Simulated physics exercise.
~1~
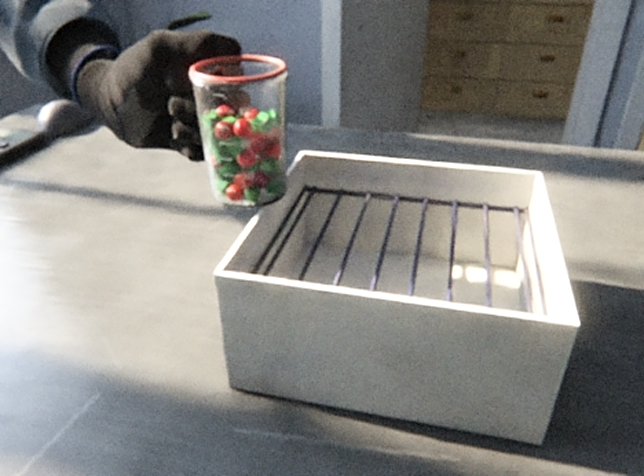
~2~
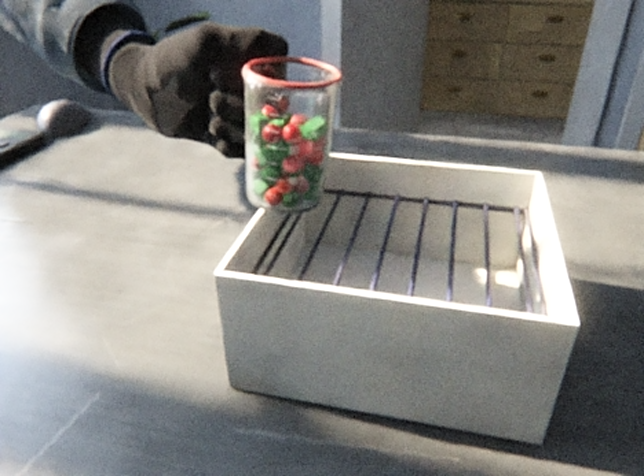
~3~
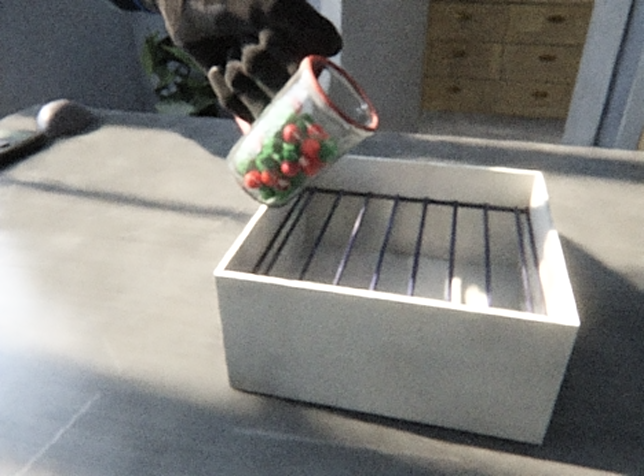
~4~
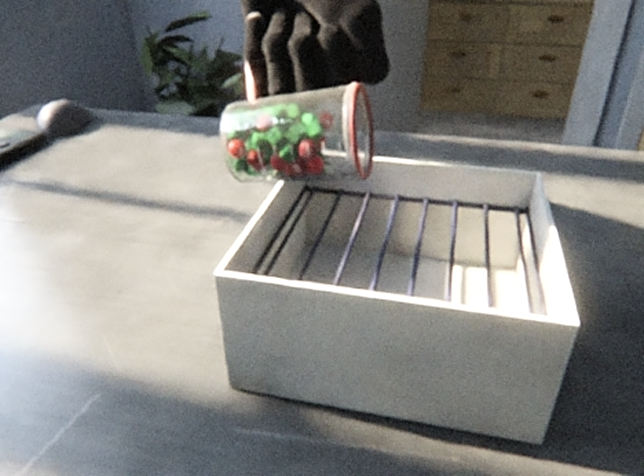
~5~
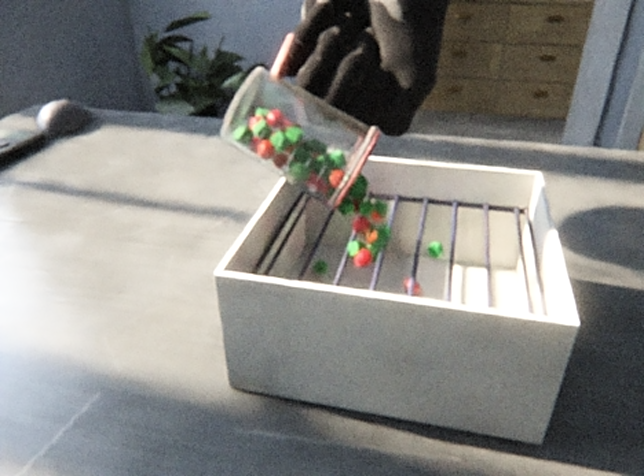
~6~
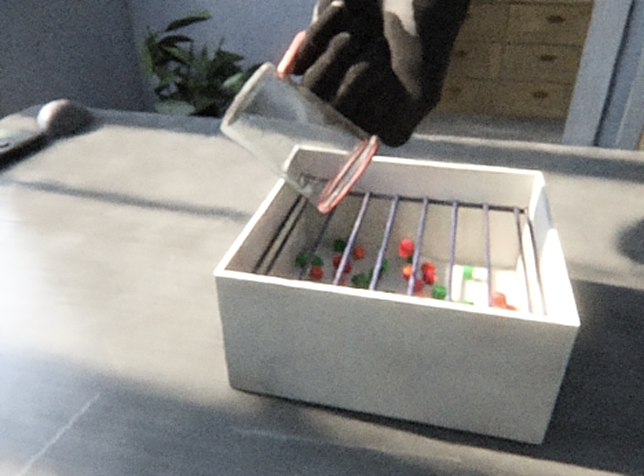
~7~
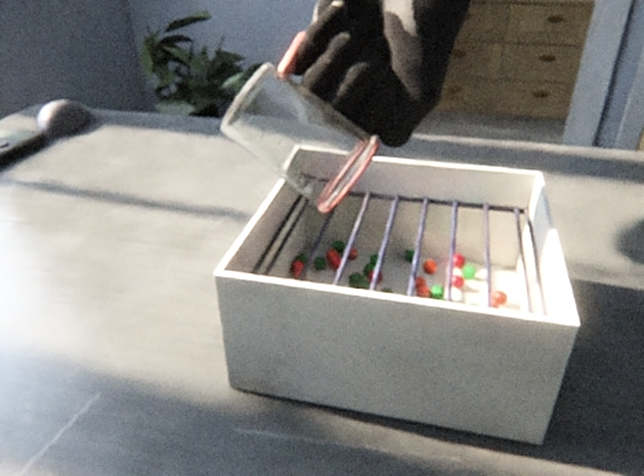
At the start, a dark-gloved hand holds a clear, red-rimmed cup of mixed green and red pieces upright beside a pale open box with a wire rack across it. The hand carries the cup to the right, over the box's left edge, and begins to lean it. The cup tips onto its side with the pieces sliding along it, then its mouth dips and both colours tumble out toward the wires. The pieces drop through the gaps until the cup is empty. It stays tilted mouth-down above the box, while the green and red pieces lie scattered together beneath the rack.
